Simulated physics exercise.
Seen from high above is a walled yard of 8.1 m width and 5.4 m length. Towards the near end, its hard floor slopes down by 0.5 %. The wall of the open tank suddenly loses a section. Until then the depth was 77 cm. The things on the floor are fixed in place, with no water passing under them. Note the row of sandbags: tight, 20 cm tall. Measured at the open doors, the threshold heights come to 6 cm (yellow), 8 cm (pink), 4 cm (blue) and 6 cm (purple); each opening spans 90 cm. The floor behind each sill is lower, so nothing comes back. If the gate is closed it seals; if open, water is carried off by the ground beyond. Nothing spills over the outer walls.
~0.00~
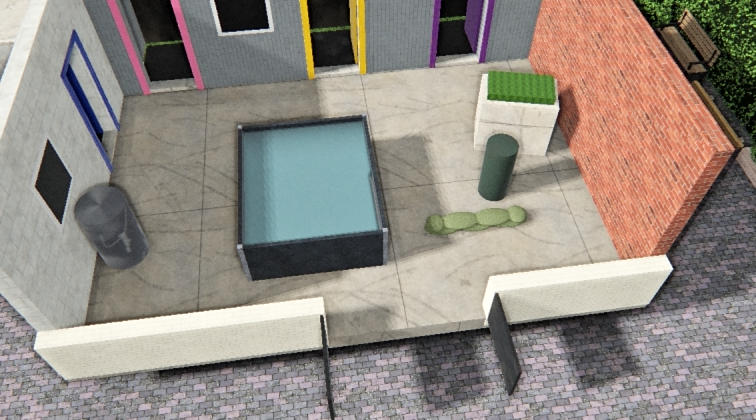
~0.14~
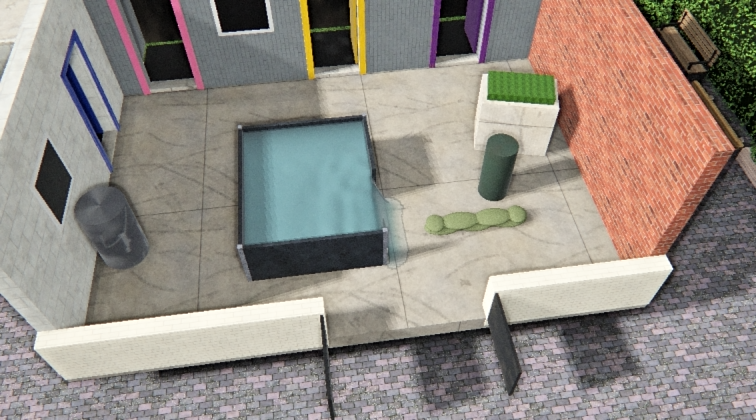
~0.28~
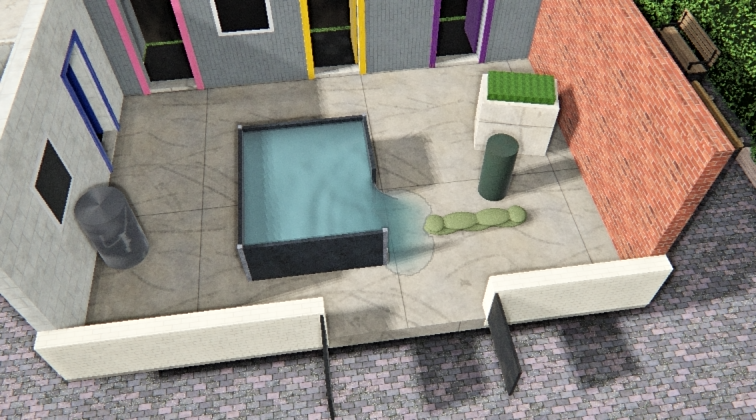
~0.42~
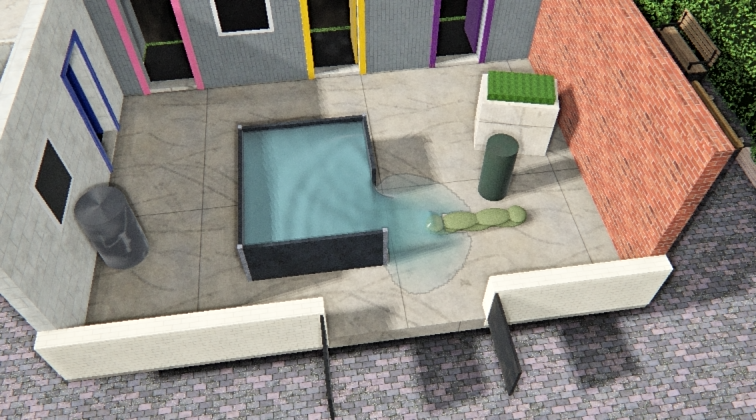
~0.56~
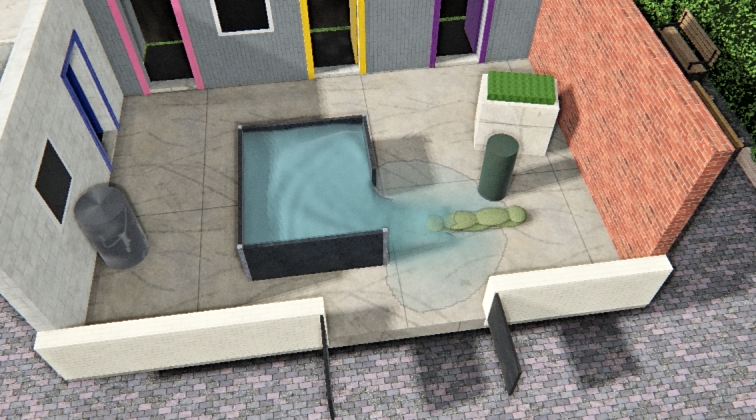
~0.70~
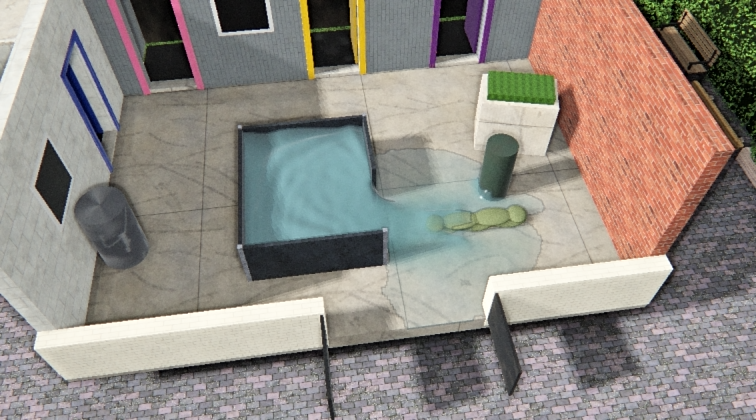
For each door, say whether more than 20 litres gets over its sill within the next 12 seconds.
At the end, yellow door: Tops it, pink door: Fails to top it, blue door: Tops it, purple door: Tops it.
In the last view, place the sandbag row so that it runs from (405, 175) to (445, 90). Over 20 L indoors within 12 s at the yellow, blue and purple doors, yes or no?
So yellow comes out low enough, blue comes out low enough and purple comes out too high.
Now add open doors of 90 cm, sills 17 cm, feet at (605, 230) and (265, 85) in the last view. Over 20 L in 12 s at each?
Check, in order - fail / pass.
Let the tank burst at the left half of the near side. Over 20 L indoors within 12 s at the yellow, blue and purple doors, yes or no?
Log - yellow: Threshold not reached, blue: Threshold topped, purple: Threshold not reached.
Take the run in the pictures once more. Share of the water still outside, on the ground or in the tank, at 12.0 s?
Remaining: Roughly 68 %.
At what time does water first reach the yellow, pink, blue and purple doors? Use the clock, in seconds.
Yellow = 3.2 s, pink = 6.5 s, blue = 7.5 s, purple = 2.2 s.
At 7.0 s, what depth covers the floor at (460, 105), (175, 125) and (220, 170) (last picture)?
Listed order: 10 / 2 / 1 cm.
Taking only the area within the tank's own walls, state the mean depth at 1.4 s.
About 54 centimetres on average.
After 1.4 s water covers 25 % of the floor and is deepest (46 cm) near (624, 285); yellow door not reached, pink door not reached, blue door not reached, purple door not reached.
After 2.2 s water covers 30 % of the floor and is deepest (52 cm) near (619, 275); yellow door not reached, pink door not reached, blue door not reached, purple door 5 cm at the sill, 0 L in.
After 3.5 s water covers 40 % of the floor and is deepest (34 cm) near (539, 285); yellow door 4 cm at the sill, 0 L in, pink door not reached, blue door not reached, purple door 13 cm at the sill, 35 L in.
After 7.0 s water covers 70 % of the floor and is deepest (19 cm) near (546, 156); yellow door 11 cm at the sill, 14 L in, pink door 3 cm at the sill, 0 L in, blue door not reached, purple door 8 cm at the sill, 111 L in.
After 12.0 s water covers 85 % of the floor and is deepest (12 cm) near (112, 237); yellow door 7 cm at the sill, 46 L in, pink door 6 cm at the sill, 1 L in, blue door 9 cm at the sill, 75 L in, purple door 5 cm at the sill, 140 L in.
